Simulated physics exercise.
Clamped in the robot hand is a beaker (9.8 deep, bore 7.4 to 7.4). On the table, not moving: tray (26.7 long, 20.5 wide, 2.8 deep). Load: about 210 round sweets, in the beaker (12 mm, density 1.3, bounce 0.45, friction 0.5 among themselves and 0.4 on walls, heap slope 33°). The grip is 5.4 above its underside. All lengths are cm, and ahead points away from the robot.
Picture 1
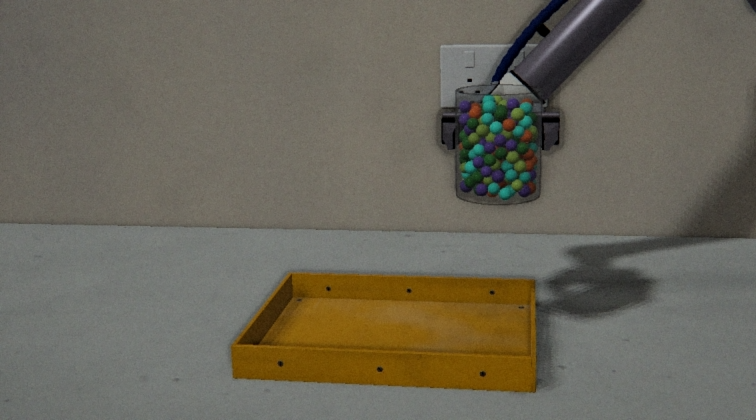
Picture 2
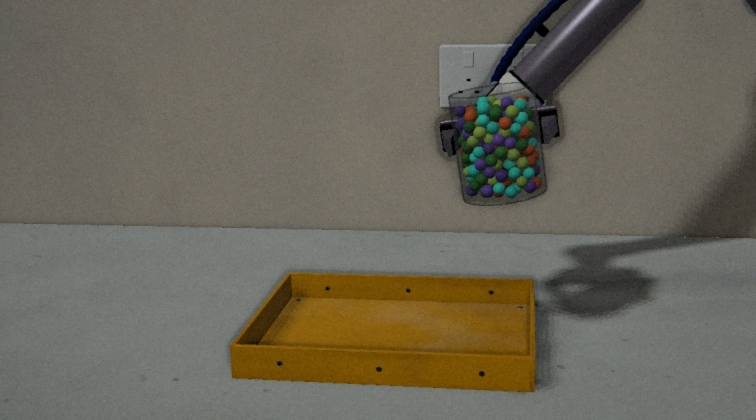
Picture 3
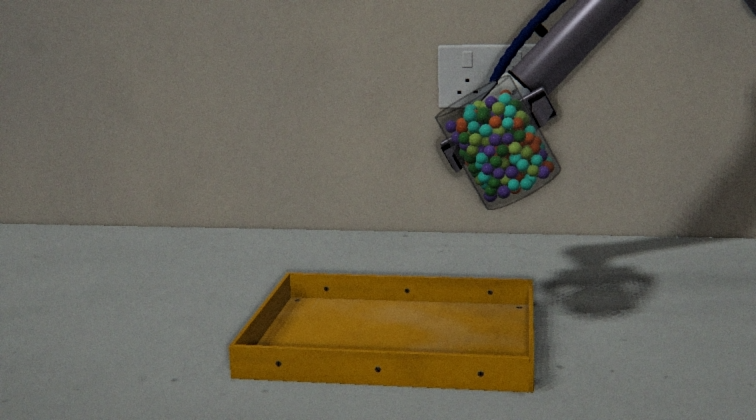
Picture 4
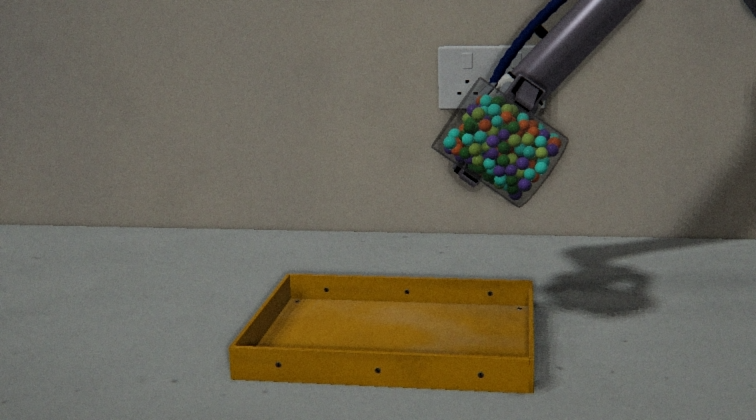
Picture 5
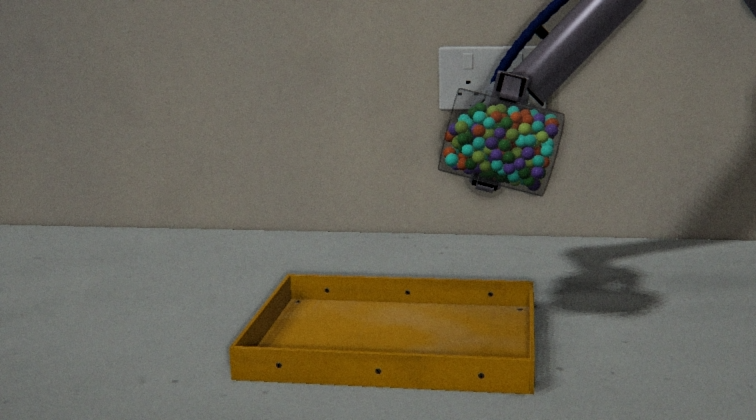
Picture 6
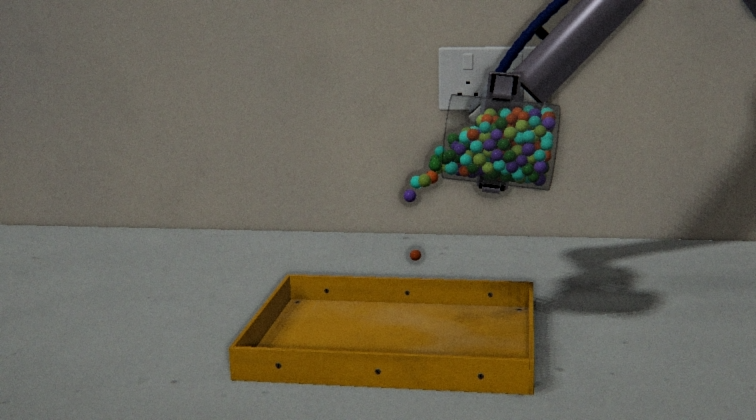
A clear beaker full of small round sweets in turquoise, purple, green and orange hangs in a robot arm's grip before a beige wall with a white socket, seen from a still, slightly raised view. A shallow, empty yellow-orange tray sits below on a grey tabletop. The gripper turns the beaker steadily leftward until it lies nearly sideways, and a few sweets leave its mouth.
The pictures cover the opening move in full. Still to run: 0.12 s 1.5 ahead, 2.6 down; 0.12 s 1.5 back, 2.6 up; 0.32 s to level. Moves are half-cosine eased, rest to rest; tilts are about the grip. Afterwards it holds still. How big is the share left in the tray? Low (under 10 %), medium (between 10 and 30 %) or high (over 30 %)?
Share in the tray: Medium (between 10 and 30 %).
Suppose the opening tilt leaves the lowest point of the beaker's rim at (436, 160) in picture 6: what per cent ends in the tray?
About 0 per cent.
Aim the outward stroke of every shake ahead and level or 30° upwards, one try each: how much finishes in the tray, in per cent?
Some 35 and 35 per cent.
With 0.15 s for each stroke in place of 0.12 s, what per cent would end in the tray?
It would be near 10 per cent.
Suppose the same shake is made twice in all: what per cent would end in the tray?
In that case some 15 per cent.
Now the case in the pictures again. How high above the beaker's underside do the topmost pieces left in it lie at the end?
Some 9.0 cm.
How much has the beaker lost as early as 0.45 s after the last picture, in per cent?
About 15 per cent by then.
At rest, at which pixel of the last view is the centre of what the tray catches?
Near (369, 330).
Then, 0.22 s after the last picture, tilted 84° forward, highest piece 23 above the table; 188 in the beaker, 12 in the tray, 6 in flight or on a rim.
Then, 0.45 s after the last picture, tilted 23° forward, highest piece 24 above the table; 180 in the beaker, 23 in the tray, 3 in flight or on a rim.
Then, 0.76 s after the last picture, level, highest piece 24 above the table; 179 in the beaker, 27 in the tray.
Then, 1.81 s after the last picture, level, highest piece 24 above the table; 179 in the beaker, 27 in the tray.
Final count, 179 in the beaker, 27 in the tray. That is 13 % in the tray.
